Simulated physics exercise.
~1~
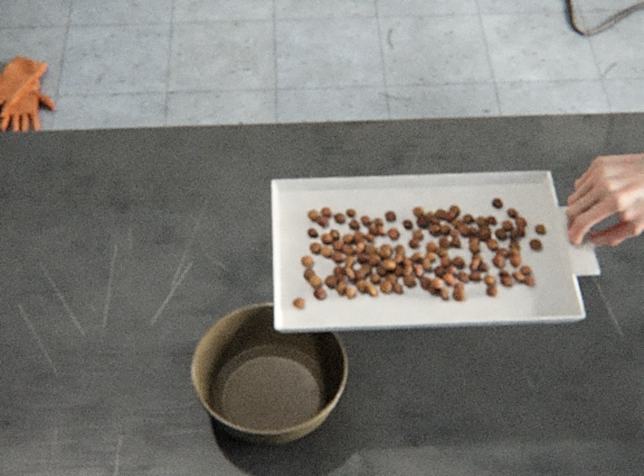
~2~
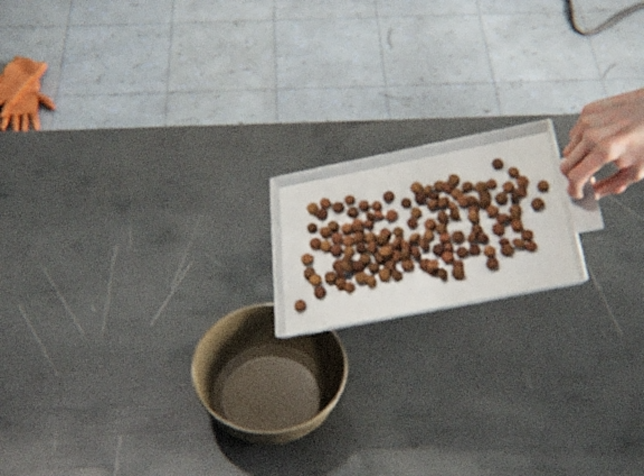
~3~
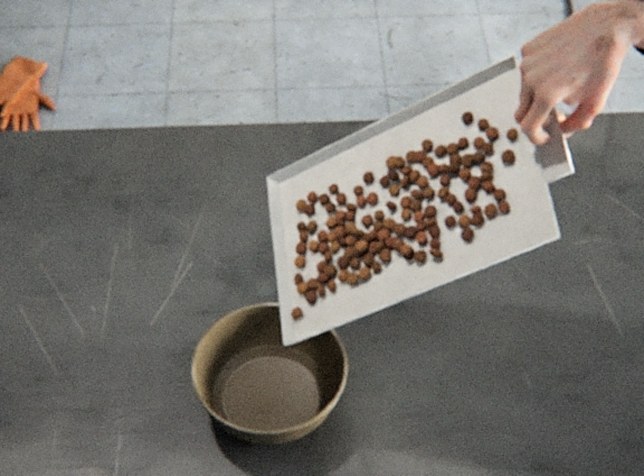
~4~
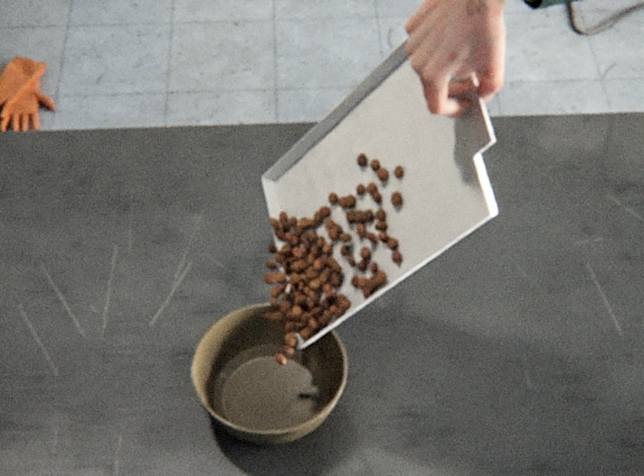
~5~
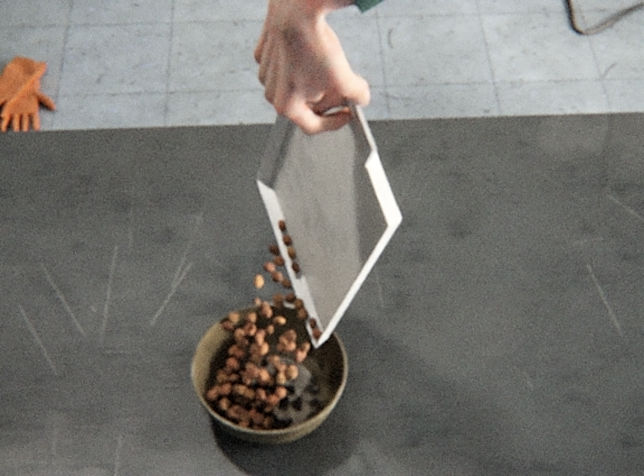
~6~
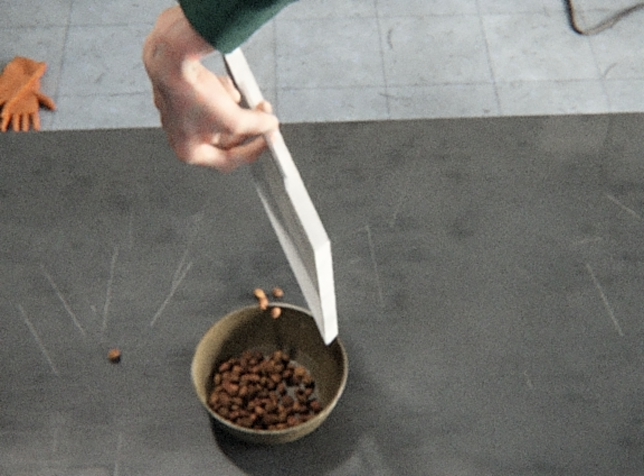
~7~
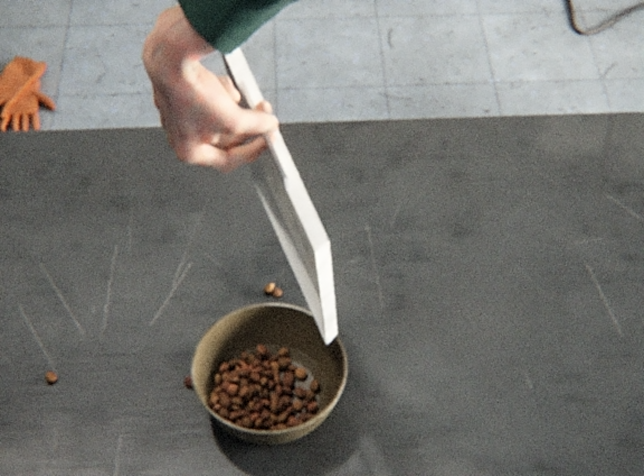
The clip opens on a hand holding a white tray scattered with small round brown pieces, its lower left corner above an empty bowl on a dark table. The hand lifts the tray's right side and swings it leftward, tipping it steadily. At first the pieces stay spread out, then they slide into a heap at the lower left corner and begin to drop. As the tray steepens, they pour into the bowl in a rush. With the tray nearly upright, the hand stops; most pieces rest in the bowl, while a few land on the table outside it.
